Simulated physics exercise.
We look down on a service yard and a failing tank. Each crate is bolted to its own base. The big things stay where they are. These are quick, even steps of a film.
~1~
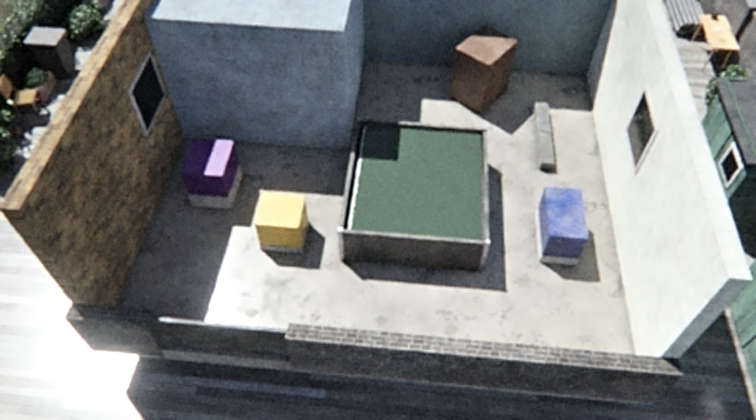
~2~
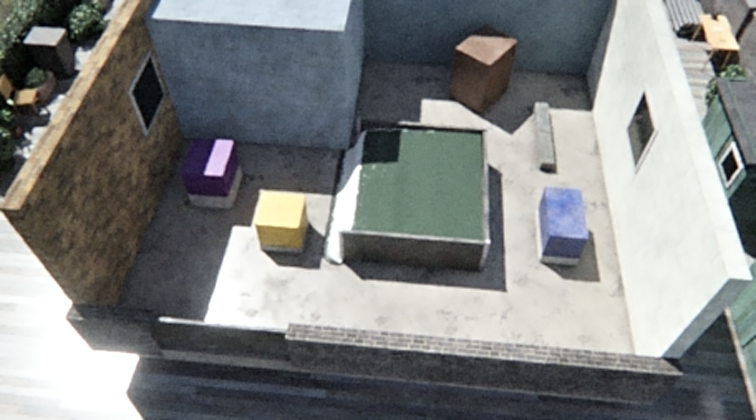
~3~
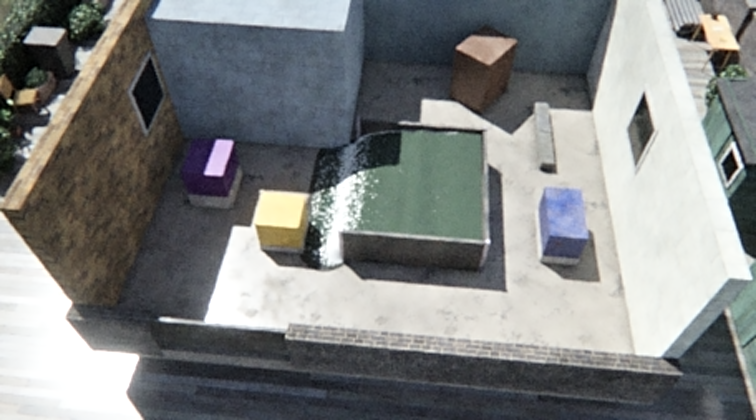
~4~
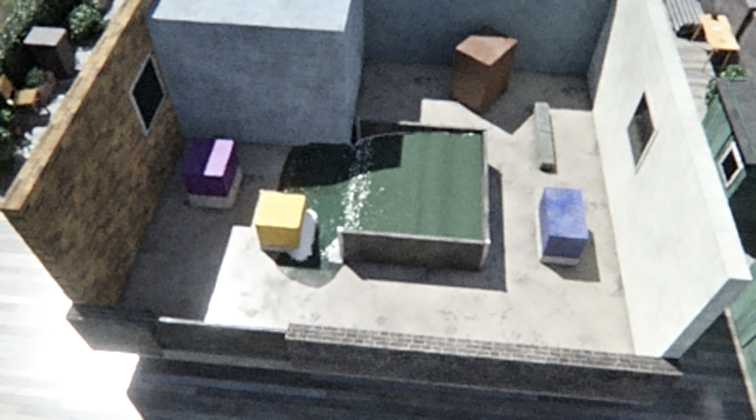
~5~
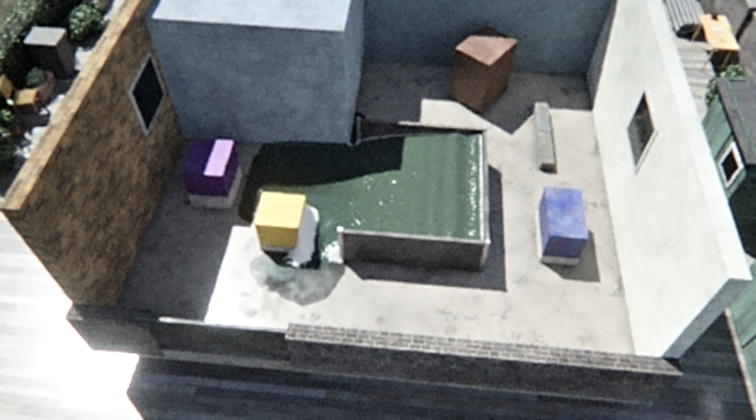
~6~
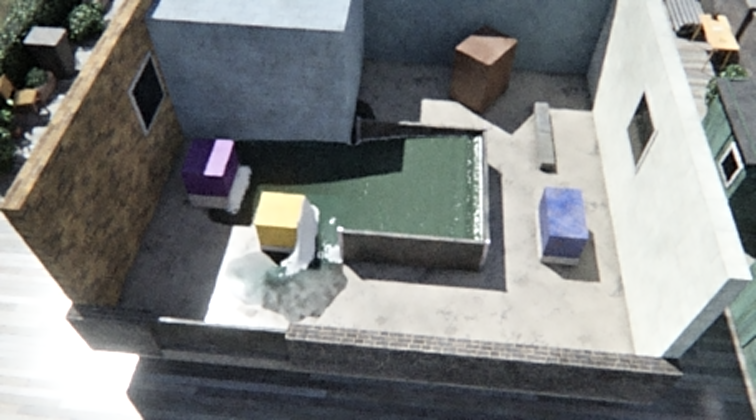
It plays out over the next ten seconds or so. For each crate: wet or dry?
In the end: The purple crate gets wet; the blue crate gets wet; the yellow crate gets wet.
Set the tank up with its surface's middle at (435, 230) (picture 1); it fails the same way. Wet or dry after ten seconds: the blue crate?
Then: The blue one remains dry.
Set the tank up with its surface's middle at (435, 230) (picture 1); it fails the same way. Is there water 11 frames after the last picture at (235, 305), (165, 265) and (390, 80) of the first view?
In that order: Awash, awash, clear.
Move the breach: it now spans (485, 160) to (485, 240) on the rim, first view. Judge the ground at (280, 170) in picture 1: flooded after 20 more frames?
Answer: Clear.
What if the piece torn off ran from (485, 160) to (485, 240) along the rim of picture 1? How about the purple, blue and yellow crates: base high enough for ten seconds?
Purple crate remains dry, blue crate ends up wet, yellow crate escapes it.
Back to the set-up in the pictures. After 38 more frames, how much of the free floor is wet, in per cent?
Roughly 65 per cent.
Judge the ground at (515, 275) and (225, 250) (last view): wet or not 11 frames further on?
One after the other: Not flooded, covered.
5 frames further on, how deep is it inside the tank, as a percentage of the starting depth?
Roughly 50 per cent.
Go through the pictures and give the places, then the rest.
The first frame shows the water tank at (417, 179) is whole and still.
In the second frame, the front is at (339, 262), out from the gap at (352, 192).
In the third frame, water pours out at (353, 193) and has run to (319, 267).
In the fourth frame, water pours out at (353, 194) and has run to (295, 275).
In the fifth frame, the front is at (266, 282), out from the gap at (353, 195).
In the sixth frame, the front is at (235, 142), out from the gap at (353, 195).
A moment on, water covers 30 % of the floor; the purple crate water round its plinth, the blue crate not reached, the yellow crate water round its plinth.
Next, water covers 40 % of the floor; the purple crate water round its plinth, the blue crate not reached, the yellow crate water round its plinth.
Then, water covers 50 % of the floor; the purple crate water round its plinth, the blue crate not reached, the yellow crate water round its plinth.
Later, water covers 65 % of the floor; the purple crate water round its plinth, the blue crate water round its plinth, the yellow crate water round its plinth.
In the end, water covers 90 % of the floor; the purple crate was topped, the blue crate was topped, the yellow crate was topped.
